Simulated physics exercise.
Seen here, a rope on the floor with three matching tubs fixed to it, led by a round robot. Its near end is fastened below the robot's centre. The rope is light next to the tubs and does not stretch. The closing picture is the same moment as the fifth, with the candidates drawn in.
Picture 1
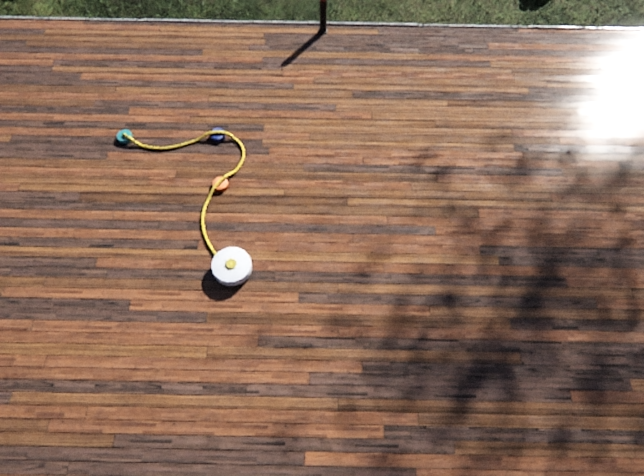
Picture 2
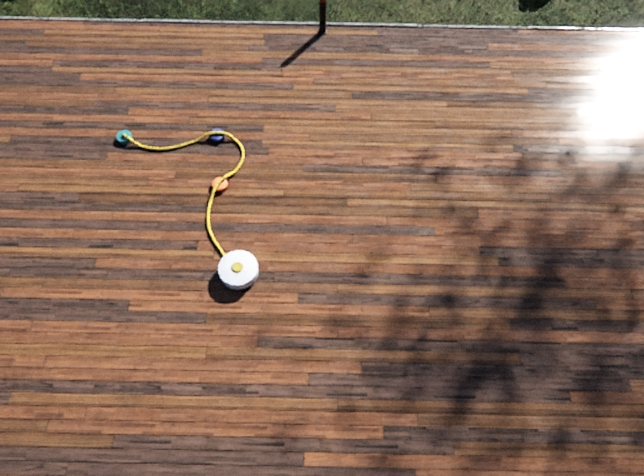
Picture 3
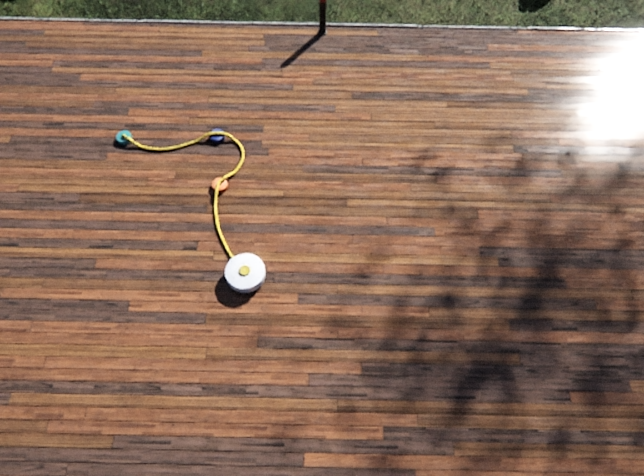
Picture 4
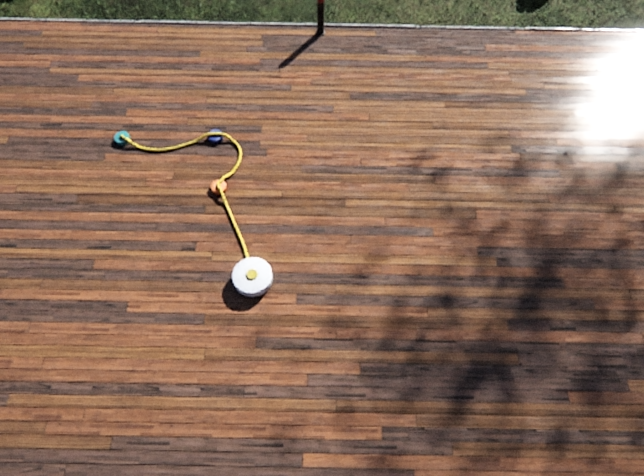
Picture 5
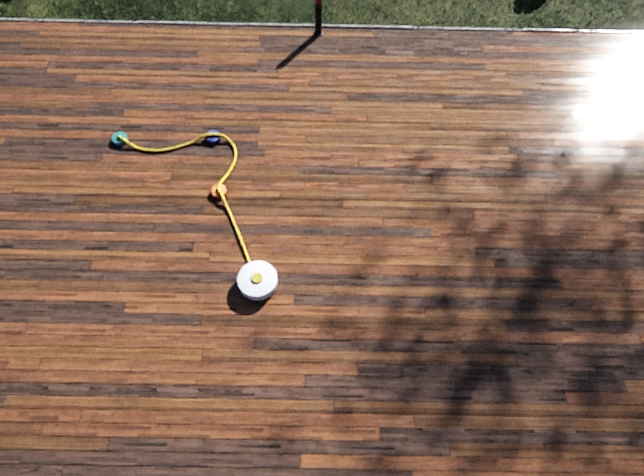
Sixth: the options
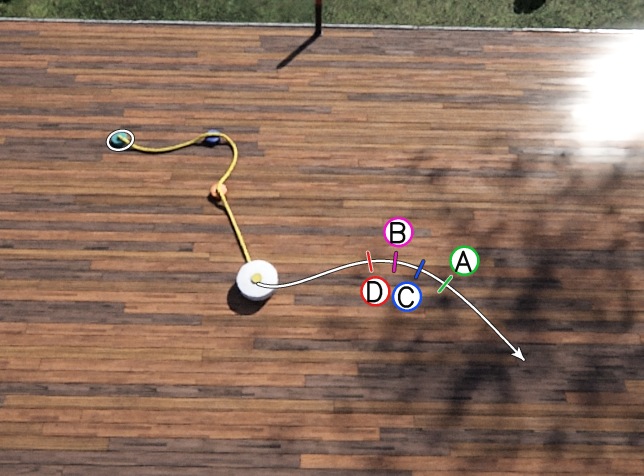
White round robot creeping down and right across a wooden deck, drawing straight the near stretch of a yellow cord linking small coloured tubs.
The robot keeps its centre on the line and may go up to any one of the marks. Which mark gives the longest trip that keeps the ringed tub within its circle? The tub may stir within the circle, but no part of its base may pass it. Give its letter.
D.
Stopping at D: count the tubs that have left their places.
Two.
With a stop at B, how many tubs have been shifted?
Three.
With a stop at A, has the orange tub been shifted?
Yes.
On the copy, A at (445, 284); B at (395, 262); C at (420, 269); D at (370, 261); the ring at (120, 140); the route from (258, 284) via (401, 263) to (524, 360).
On D. First, robot (298, 279); turquoise tub (120, 138); blue tub (213, 137); orange tub (228, 203).
Then, robot (336, 266); turquoise tub (120, 138); blue tub (214, 144); orange tub (245, 208).
Finally, robot (370, 258); turquoise tub (120, 139); blue tub (215, 157); orange tub (270, 210); the ringed tub at the far end is still in its ring.
By contrast, A drags the last tub to (173, 157); B drags the last tub to (133, 141); C drags the last tub to (151, 148).
